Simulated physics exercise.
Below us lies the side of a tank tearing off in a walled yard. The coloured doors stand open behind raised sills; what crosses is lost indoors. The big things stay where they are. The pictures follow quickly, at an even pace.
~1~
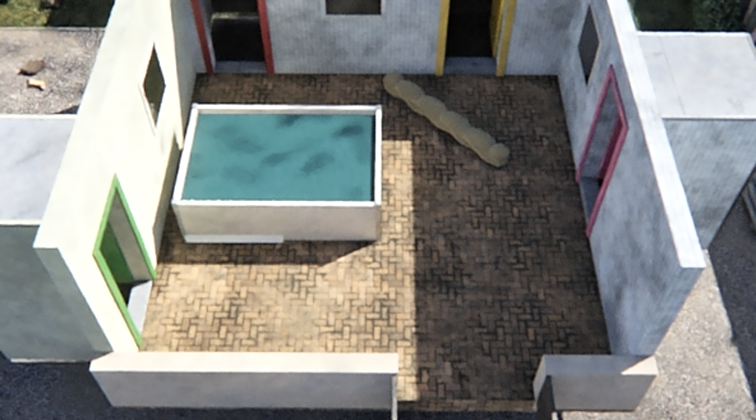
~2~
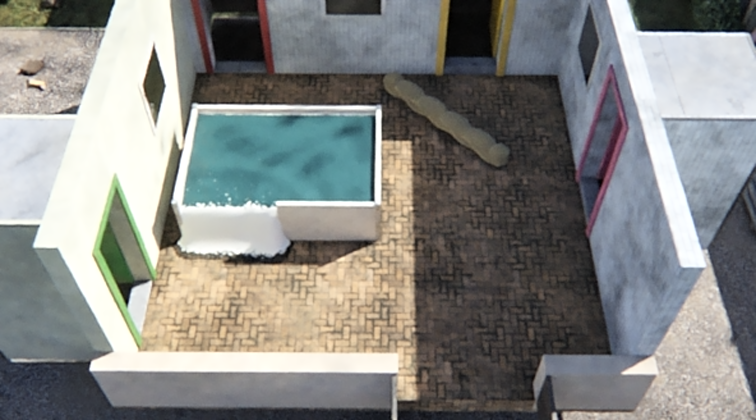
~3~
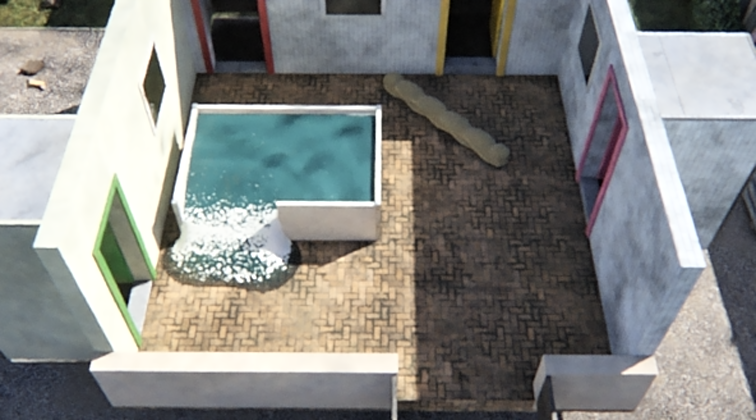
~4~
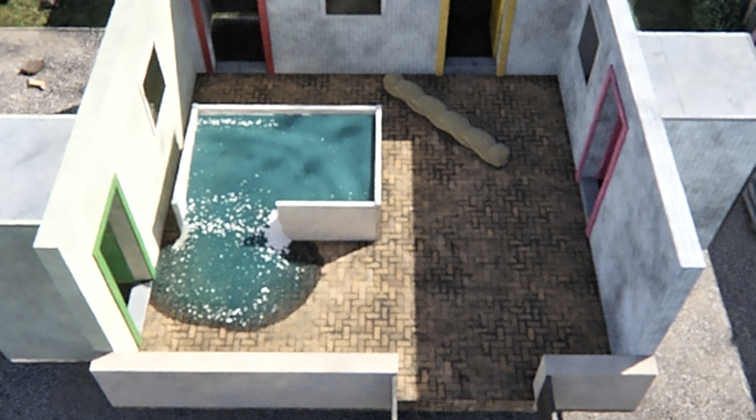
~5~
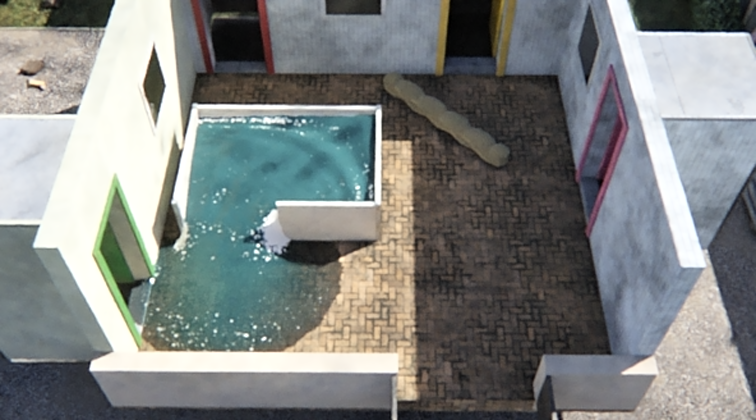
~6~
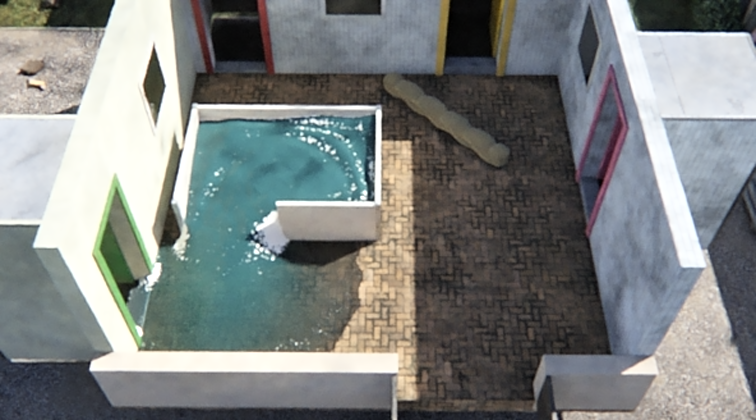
Water bursting through the broken front side of an open tank, foaming and spreading across a walled brick yard toward the green doorway.
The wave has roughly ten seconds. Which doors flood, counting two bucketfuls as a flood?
The pink door stays under that; the yellow door stays under that; the green door takes more than that; the red door stays under that.
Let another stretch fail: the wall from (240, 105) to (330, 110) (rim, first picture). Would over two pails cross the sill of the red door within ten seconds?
Then: The red door passes that mark.
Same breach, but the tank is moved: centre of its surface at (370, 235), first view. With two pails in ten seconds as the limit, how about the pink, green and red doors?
My reading: The pink one stays under; the green one takes more; the red one goes over.
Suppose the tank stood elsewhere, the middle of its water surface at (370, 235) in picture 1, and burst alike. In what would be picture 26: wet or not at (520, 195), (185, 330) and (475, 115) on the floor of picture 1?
As listed: Covered, flooded, dry.
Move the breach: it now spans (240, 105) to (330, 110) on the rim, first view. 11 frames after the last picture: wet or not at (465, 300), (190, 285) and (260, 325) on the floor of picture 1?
As listed: Free of water, free of water, dry.
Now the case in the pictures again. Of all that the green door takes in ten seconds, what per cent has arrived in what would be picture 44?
Some 80 per cent.
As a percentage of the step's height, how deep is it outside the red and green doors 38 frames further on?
In turn 40 and 540 per cent.
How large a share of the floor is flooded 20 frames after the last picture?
Roughly 55 per cent.
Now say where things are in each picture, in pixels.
The first picture shows still water in the open tank at (282, 157).
In the second picture, water pours out at (233, 224) and has run to (179, 242).
In the third picture, water pours out at (233, 226) and has run to (277, 283).
In the fourth picture, water pours out at (233, 228) and has run to (255, 325).
In the fifth picture, water pours out at (233, 228) and has run to a hidden place.
In the sixth picture, water pours out at (233, 227) and has run to a hidden place.
A moment on, water covers 20 % of the floor; the pink door not reached, the yellow door not reached, the green door over two buckets in, the red door not reached.
Next, water covers 30 % of the floor; the pink door not reached, the yellow door not reached, the green door far over two buckets in, the red door not reached.
Then, water covers 55 % of the floor; the pink door not reached, the yellow door not reached, the green door far over two buckets in, the red door not reached.
Later, water covers 75 % of the floor; the pink door wet at the sill, nothing in, the yellow door wet at the sill, nothing in, the green door far over two buckets in, the red door wet at the sill, nothing in.
In the end, water covers 95 % of the floor; the pink door wet at the sill, nothing in, the yellow door wet at the sill, nothing in, the green door far over two buckets in, the red door under two buckets in.
